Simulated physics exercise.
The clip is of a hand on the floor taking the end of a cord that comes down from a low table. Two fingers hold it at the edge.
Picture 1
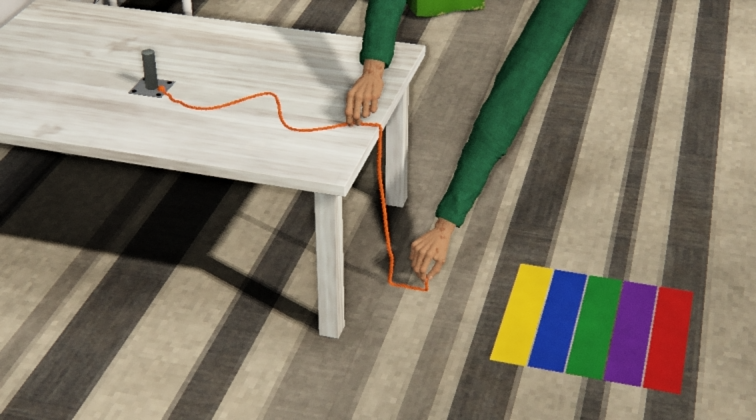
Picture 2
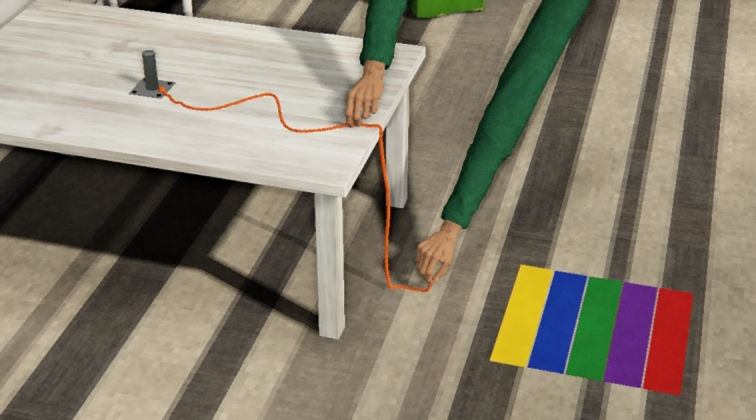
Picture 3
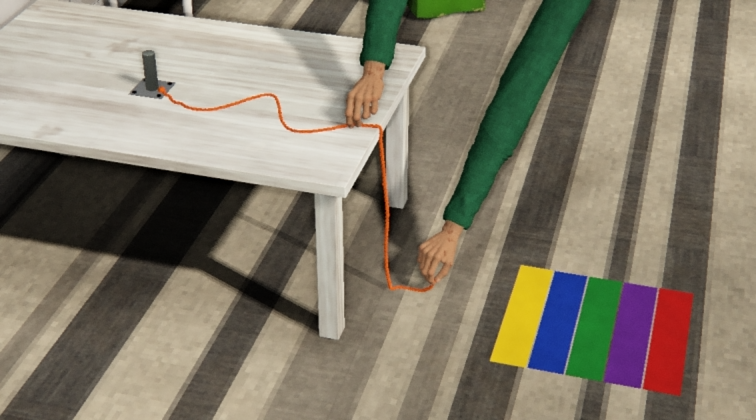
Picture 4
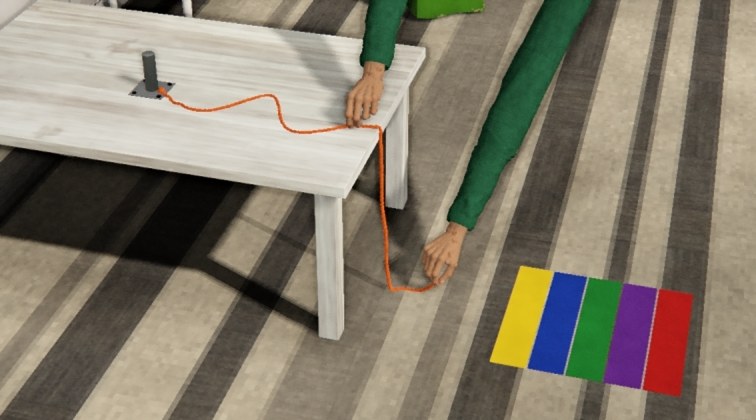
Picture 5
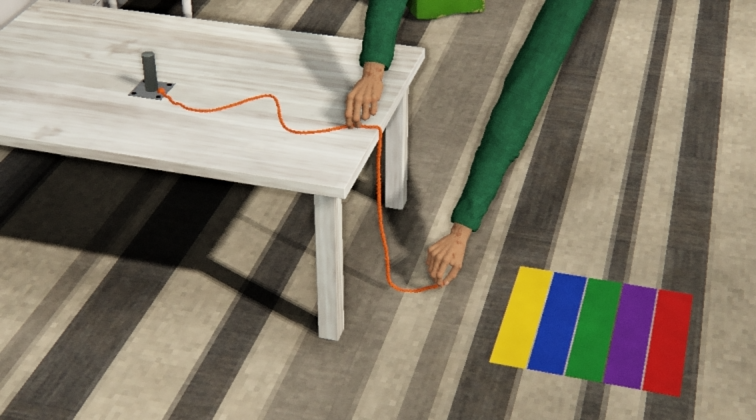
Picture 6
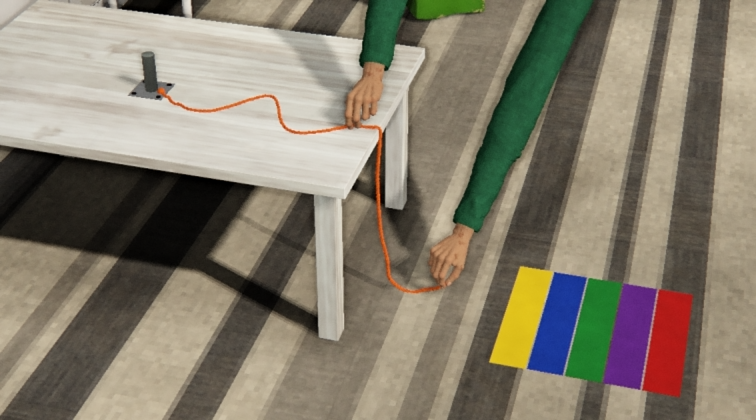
An orange cord runs from a small dark post on a whitewashed wooden table, over the edge and down to the striped floor, seen from above at an angle. One green-sleeved hand rests on the cord at the table's edge, left of yellow, blue, green, purple and red bands on the floor. The lower hand draws the cord's end slightly rightward, while the camera stays still.
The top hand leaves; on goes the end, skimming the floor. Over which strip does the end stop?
It gets as far as the purple strip.
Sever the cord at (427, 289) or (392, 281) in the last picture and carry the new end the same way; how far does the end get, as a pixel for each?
Near (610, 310) and (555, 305).
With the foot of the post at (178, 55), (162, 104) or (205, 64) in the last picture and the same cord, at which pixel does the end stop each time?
Near (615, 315), (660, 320) and (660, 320).
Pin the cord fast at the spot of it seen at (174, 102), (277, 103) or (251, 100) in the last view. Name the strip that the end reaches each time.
It would be purple; green; green.
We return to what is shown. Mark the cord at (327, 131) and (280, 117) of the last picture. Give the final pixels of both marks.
Near (396, 143) and (335, 119).
Soon after, end near (565, 305); over blue.
Then, end near (610, 313); over green.
At full stretch, end near (635, 317); over purple. The purple one.
